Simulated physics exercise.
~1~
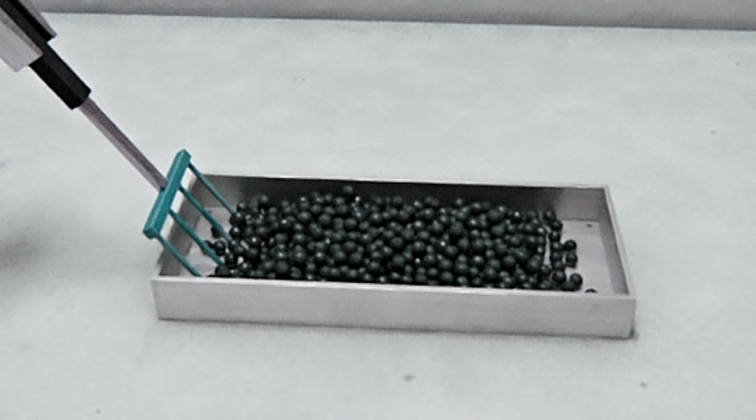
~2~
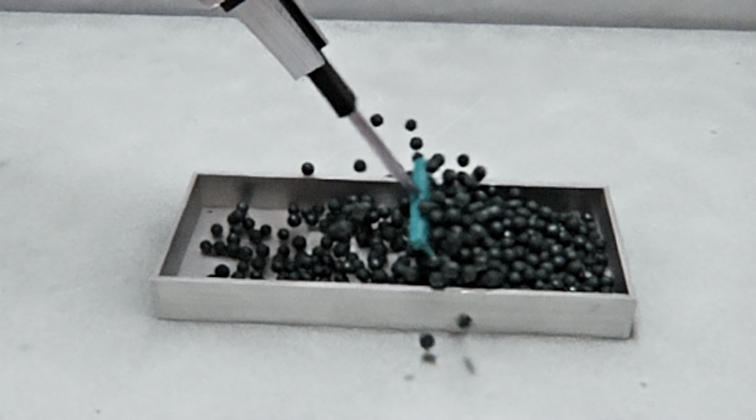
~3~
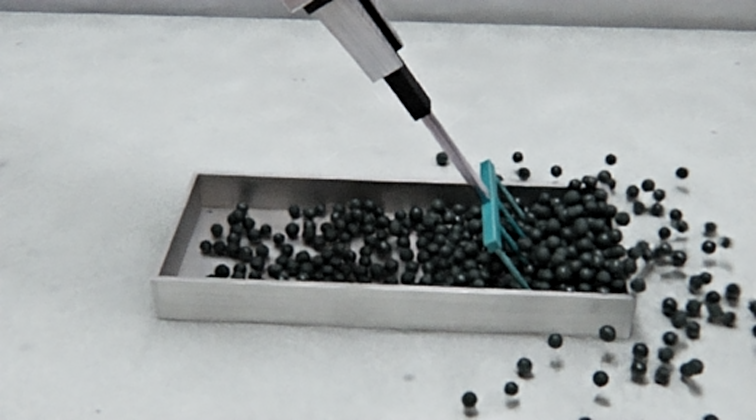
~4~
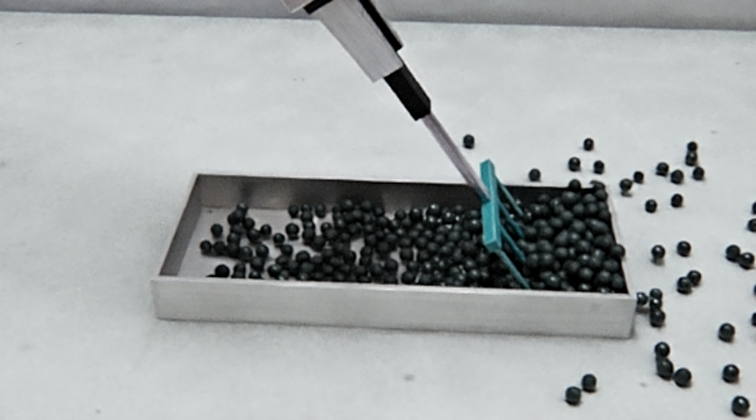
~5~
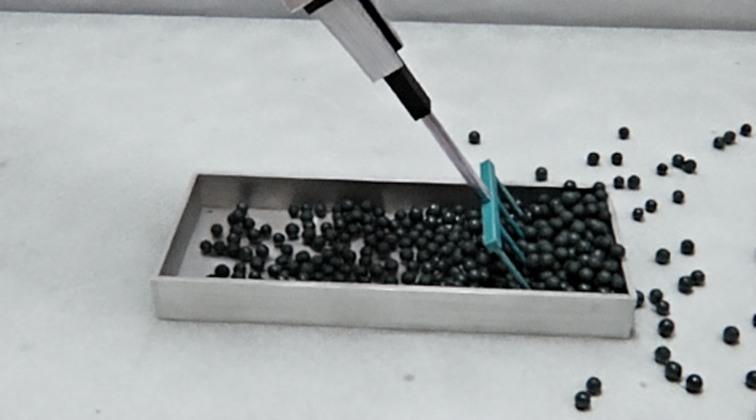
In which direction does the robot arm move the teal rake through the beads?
The rake moves to the right, travelling from the left end of the trough toward the right end.
